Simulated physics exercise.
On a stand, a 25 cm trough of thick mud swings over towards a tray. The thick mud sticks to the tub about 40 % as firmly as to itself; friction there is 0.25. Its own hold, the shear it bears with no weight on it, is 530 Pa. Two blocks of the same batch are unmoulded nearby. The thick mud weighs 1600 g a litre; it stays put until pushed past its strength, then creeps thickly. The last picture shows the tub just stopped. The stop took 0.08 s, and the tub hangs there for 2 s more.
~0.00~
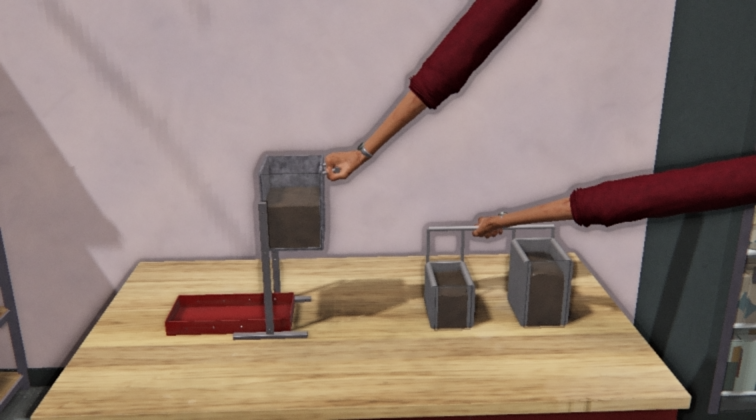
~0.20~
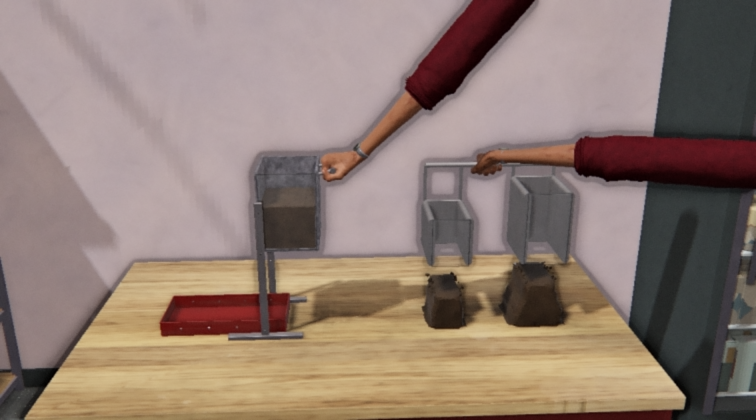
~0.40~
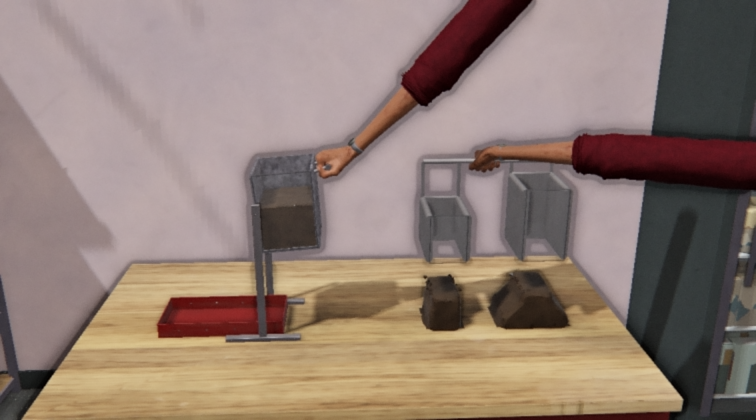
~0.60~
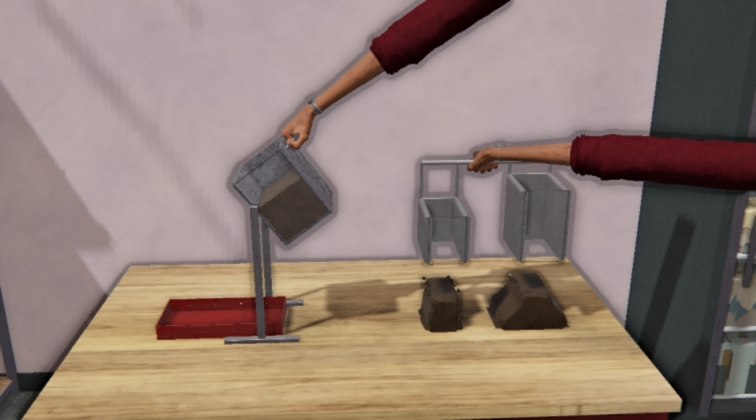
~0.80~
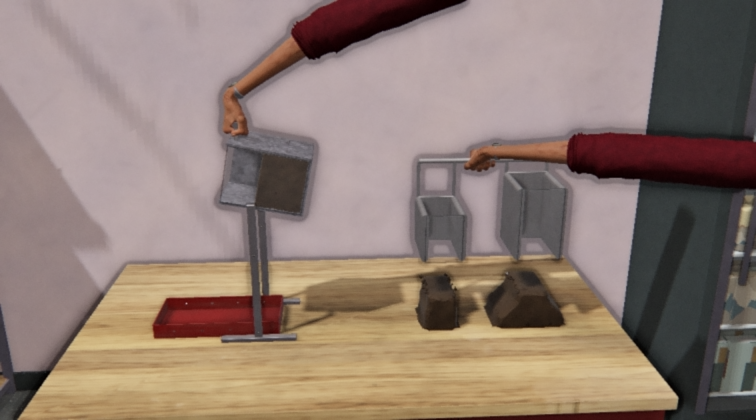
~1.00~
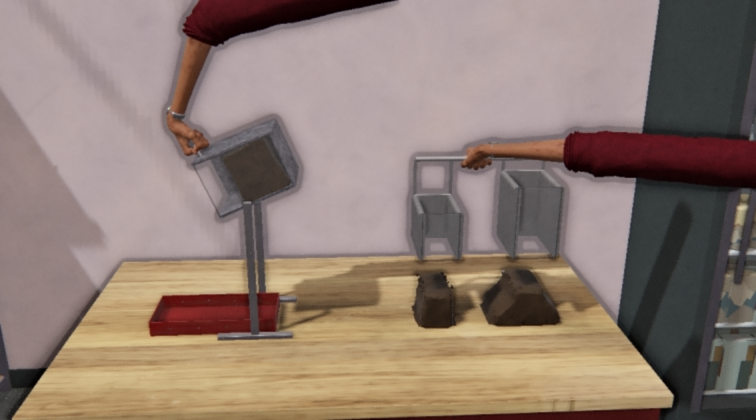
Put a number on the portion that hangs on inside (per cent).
Close to 0 per cent.
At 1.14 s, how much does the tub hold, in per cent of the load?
About 100 %.
By 1.14 s, the tub is at 112 degrees and holds 100 %.
By 1.31 s, the tub is at 112 degrees and holds 38 %.
By 1.48 s, the tub is at 112 degrees and holds 0 %.
By 1.65 s, the tub is at 112 degrees and holds 0 %.
By 3.00 s, at the end, the tub is at 112 degrees and holds 0 %.
